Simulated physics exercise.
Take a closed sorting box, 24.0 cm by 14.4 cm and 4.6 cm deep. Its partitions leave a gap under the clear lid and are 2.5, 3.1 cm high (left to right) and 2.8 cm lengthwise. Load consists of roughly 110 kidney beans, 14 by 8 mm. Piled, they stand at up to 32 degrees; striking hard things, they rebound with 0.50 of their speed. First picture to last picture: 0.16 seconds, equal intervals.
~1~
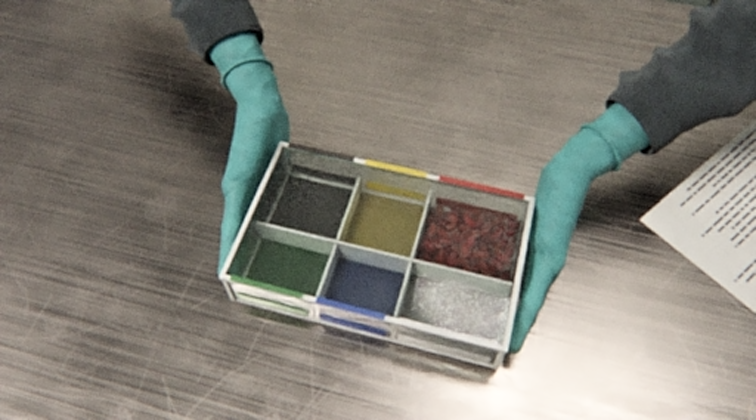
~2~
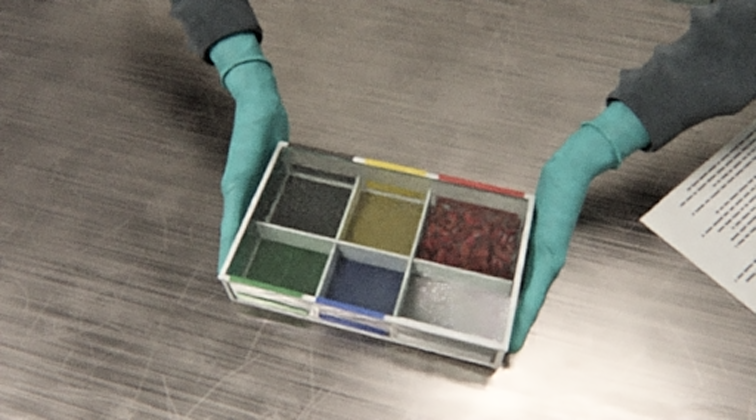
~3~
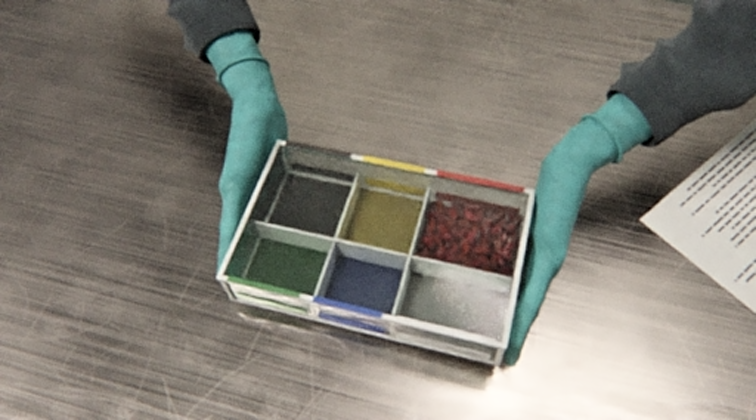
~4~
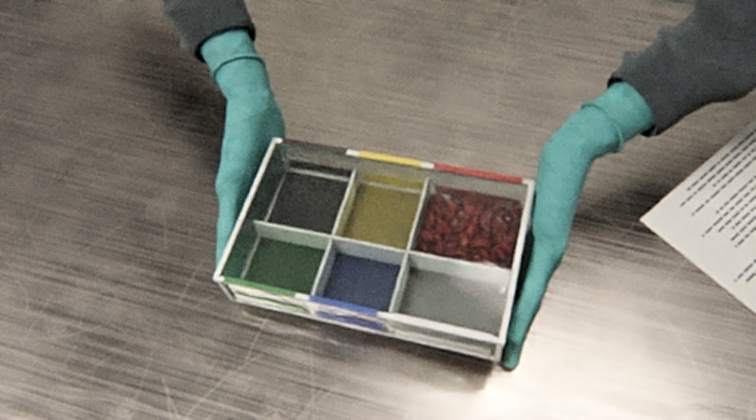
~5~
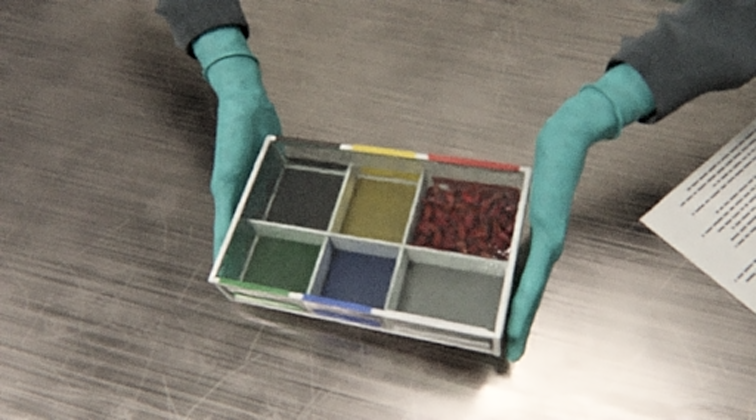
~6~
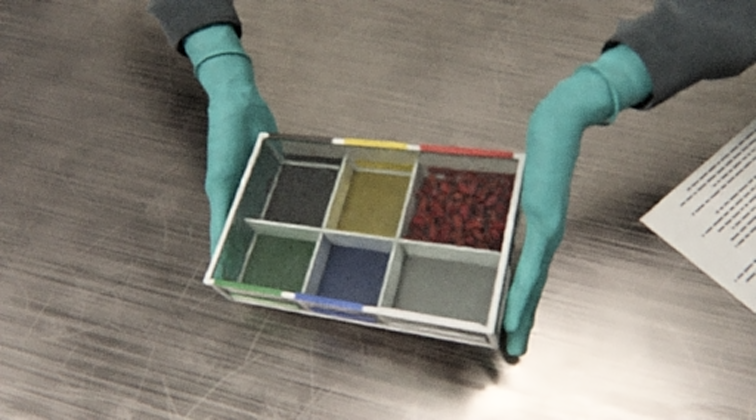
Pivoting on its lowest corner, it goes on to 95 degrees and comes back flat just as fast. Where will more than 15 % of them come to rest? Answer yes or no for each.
Red compartment: Yes, blue compartment: No, green compartment: Yes, yellow compartment: No, white compartment: No, black compartment: No.
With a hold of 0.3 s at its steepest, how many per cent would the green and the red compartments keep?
Green 40, red 50.
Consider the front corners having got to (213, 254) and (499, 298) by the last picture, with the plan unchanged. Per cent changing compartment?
Estimate: Near 25 %.
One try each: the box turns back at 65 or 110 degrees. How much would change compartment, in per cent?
20 % and 40 %.
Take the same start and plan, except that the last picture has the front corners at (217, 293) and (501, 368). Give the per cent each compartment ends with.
Each compartment ends with, in per cent, red 50, blue 5, green 0, yellow 0, white 50 and black 0.
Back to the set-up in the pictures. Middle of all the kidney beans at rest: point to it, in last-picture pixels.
Centre at rest, approx.: (419, 264) px.
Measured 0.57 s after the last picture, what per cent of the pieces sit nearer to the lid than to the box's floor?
Roughly 70 percent of the pieces.
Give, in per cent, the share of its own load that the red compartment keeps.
Fraction kept: Approx. 50 %.
Then, 0.57 s after the last picture, tilt 95 degrees; red 80 %, blue 5 %, green 5 %, yellow 5 %, white 5 %.
Then, 0.95 s after the last picture, tilt 42 degrees; red 55 %, blue 10 %, green 20 %, yellow 5 %, white 5 %.
Then, 1.42 s after the last picture, tilt 0 degrees; red 55 %, blue 10 %, green 25 %, yellow 5 %, white 5 %.
In the end, red 55 %, blue 10 %, green 20 %, yellow 5 %, white 5 %, black 0 %.
